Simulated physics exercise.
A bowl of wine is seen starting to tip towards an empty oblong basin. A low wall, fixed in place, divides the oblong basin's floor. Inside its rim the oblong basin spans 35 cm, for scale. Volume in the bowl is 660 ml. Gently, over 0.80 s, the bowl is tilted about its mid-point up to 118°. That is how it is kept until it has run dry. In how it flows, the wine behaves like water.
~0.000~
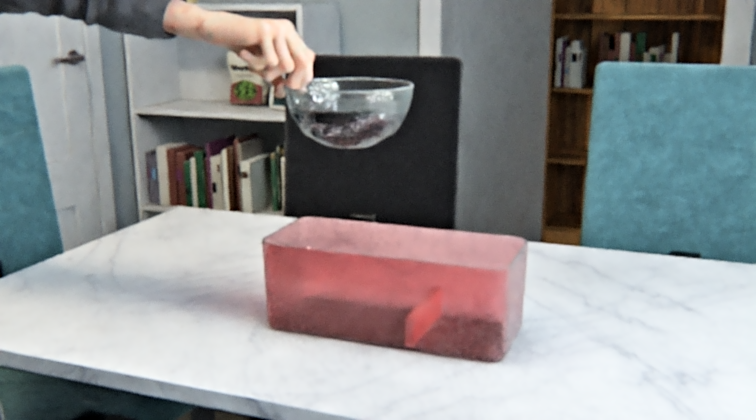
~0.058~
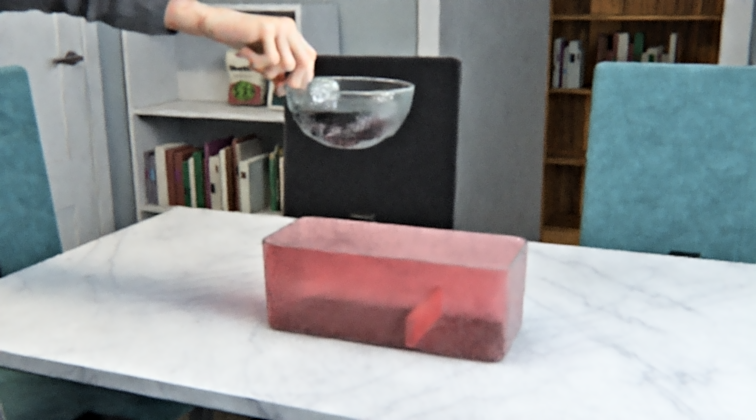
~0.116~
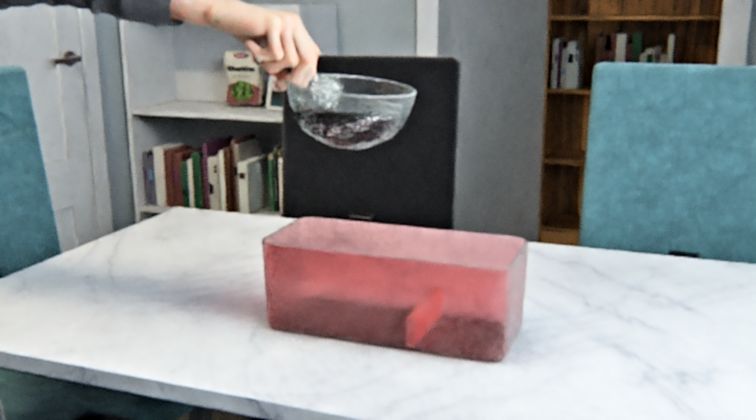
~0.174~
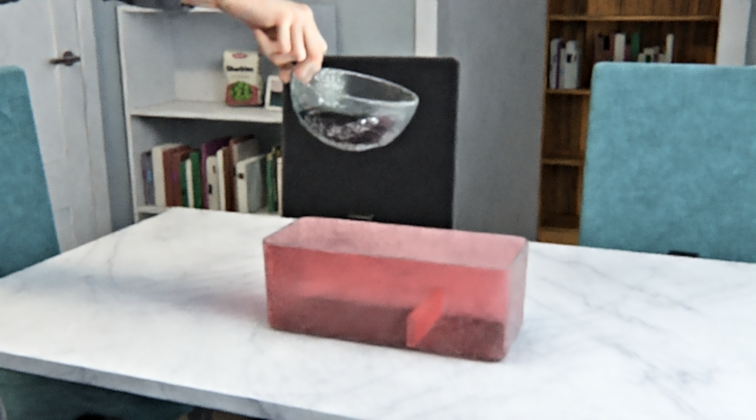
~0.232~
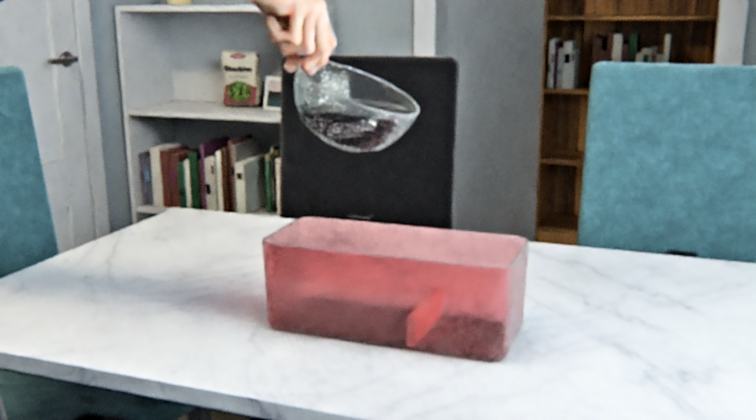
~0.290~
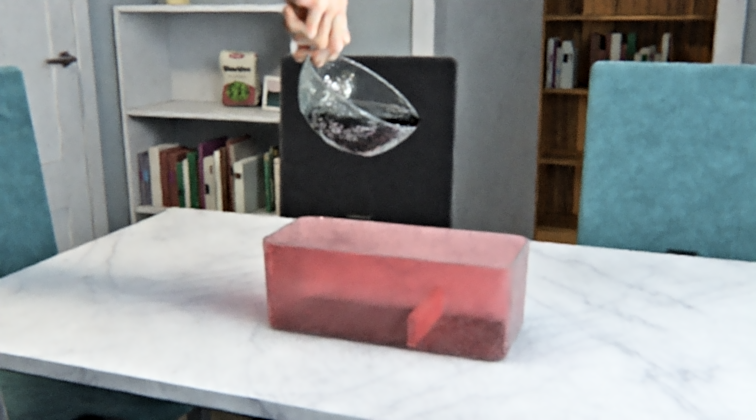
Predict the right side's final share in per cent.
The right side finishes with roughly 56 per cent.
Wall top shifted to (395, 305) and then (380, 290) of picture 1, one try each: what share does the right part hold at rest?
Try 1: 75 %; try 2: 90 %.
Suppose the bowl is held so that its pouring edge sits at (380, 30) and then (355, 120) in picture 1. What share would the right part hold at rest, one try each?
Result: 45 per cent, then 10 per cent.
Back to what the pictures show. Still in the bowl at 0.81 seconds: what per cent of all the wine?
Close to 0 percent of the whole amount.
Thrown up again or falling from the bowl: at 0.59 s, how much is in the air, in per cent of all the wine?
Estimate: About 40 % of all of it.
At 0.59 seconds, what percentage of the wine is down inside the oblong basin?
I reckon close to 50 percent of it.
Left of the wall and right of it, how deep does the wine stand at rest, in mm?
The left ends up at roughly 10 mm, with the right at roughly 24 mm.
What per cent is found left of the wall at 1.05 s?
About 42 per cent.
Then, 0.59 s in, the tilt is 100° and 10 per cent is still to pour, 1 is left of the wall and 48 right of it.
Then, 0.81 s in, the tilt is 118° and 0 per cent is still to pour, 34 is left of the wall and 62 right of it.
Then, 1.05 s in, the tilt is 118° and 0 per cent is still to pour, 41 is left of the wall and 57 right of it.
Then, 1.30 s in, the tilt is 118° and 0 per cent is still to pour, 42 is left of the wall and 56 right of it.
Finally, 42 per cent lies left of the wall, 56 right of it and 2 outside.
